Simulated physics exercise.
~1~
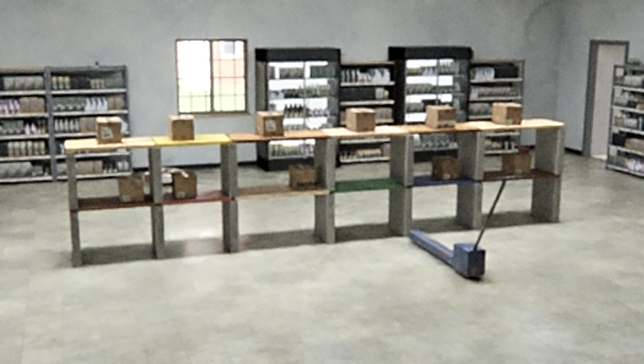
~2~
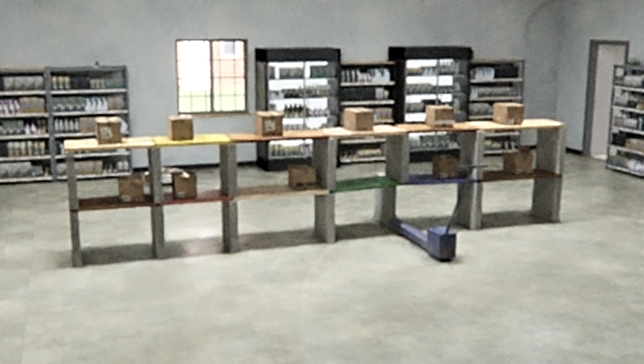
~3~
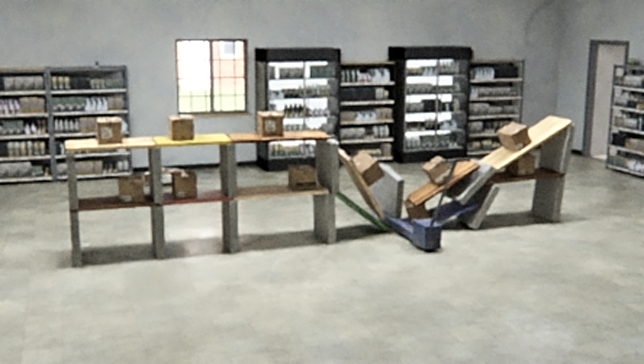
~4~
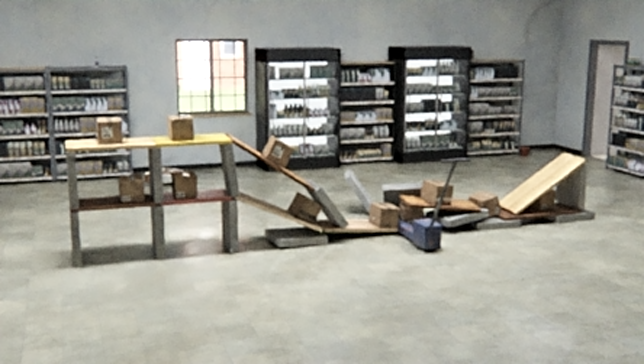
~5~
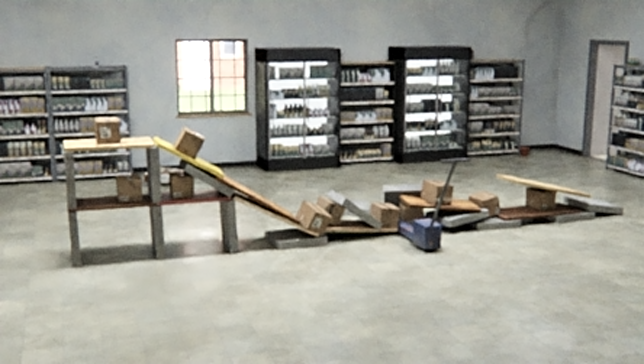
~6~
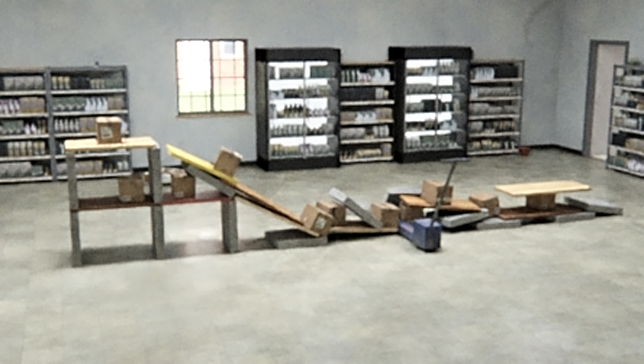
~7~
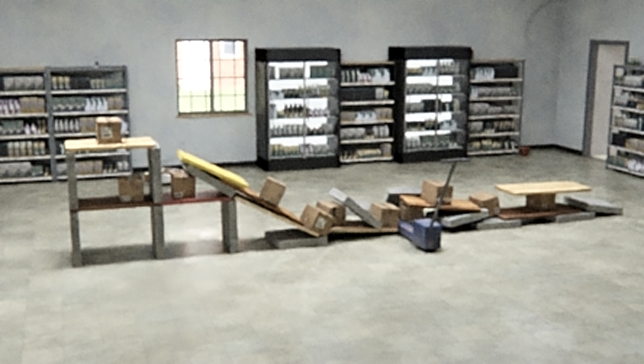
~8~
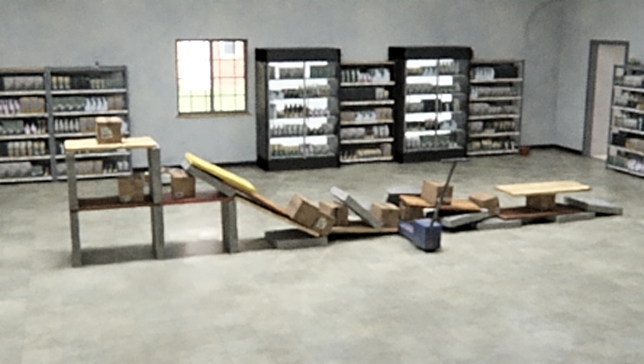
A long two-tier rack of upright grey blocks and loose boards, carrying brown boxes, stands across a pale room with stocked shelves and a window behind, seen from the front and slightly above. A low blue jack with a thin handle slides in at the right, against the foot of an upright. The right half buckles, the green and blue boards dropping as boxes tumble. The collapse spreads left, and the yellow board tips into a ramp, its box sliding down onto the wreckage. The jack rests amid the rubble, while the far left section still stands with its boxes.
